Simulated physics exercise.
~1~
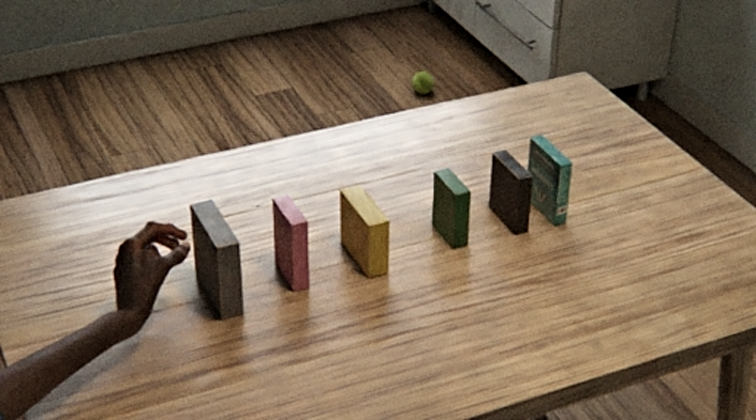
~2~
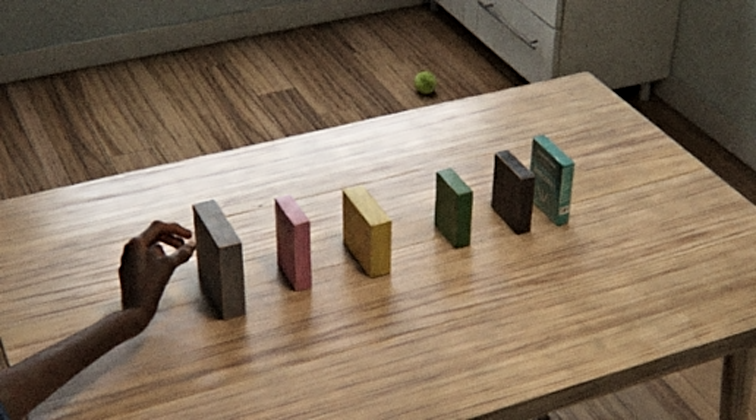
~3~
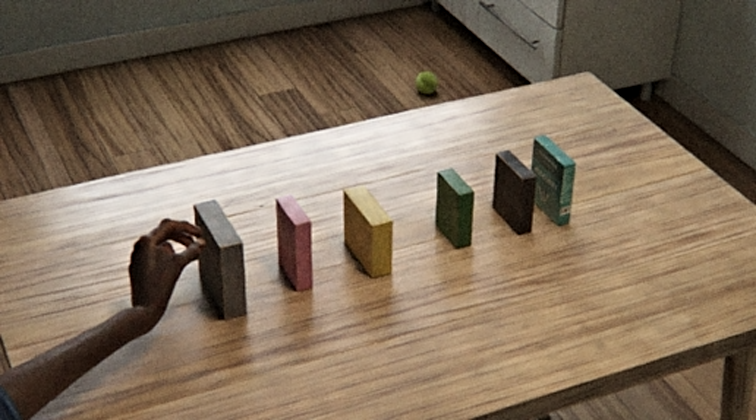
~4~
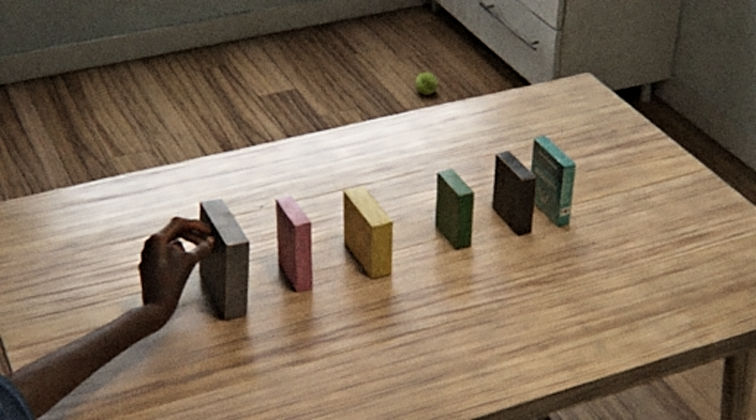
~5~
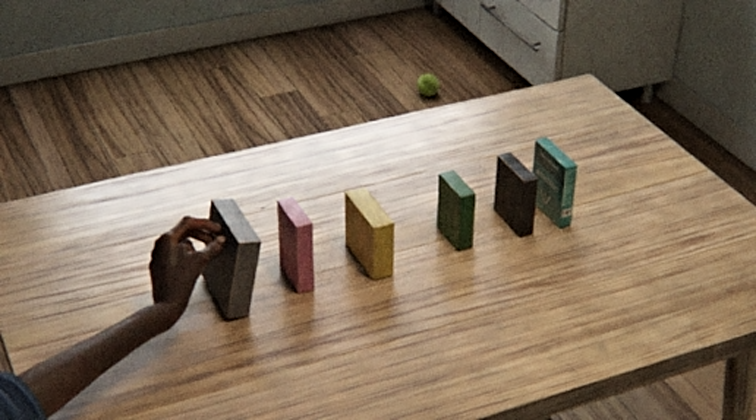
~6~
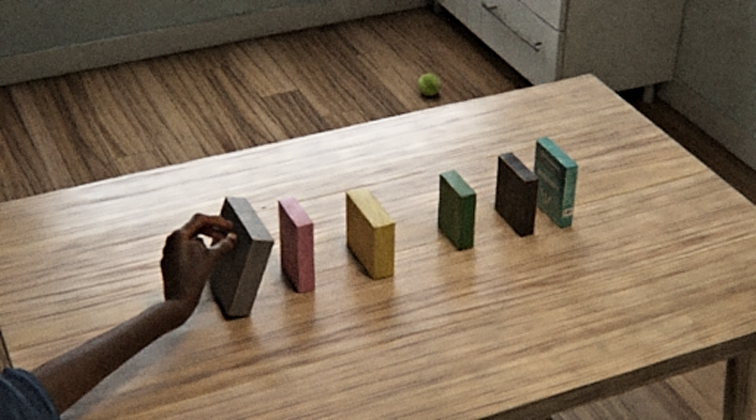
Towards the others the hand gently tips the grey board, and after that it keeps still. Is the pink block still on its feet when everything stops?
It will tilt past its balance.
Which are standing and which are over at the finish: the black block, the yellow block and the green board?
The black block stays upright; the yellow block topples; the green board is still upright.
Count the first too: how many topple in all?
The count is 3.
Then, 0.20 s past the last view, grey board 53° over; pink block rocked 16° from its first pose near (307, 242).
Then, 0.40 s past the last view, grey board 76° over; pink block rocked 73° from its first pose near (340, 251); yellow block rocked 64° from its first pose.
Then, 0.50 s past the last view, grey board 78° over; pink block on its side near (345, 259); yellow block on its side.
Then, 2.10 s past the last view, grey board 77° over; pink block on its side near (346, 258); yellow block on its side.
Finally, down or leaning hard on the table, pink block and yellow block; the other 2 still in place. Final places as the last picture's camera would see them, pink block near (346, 258).
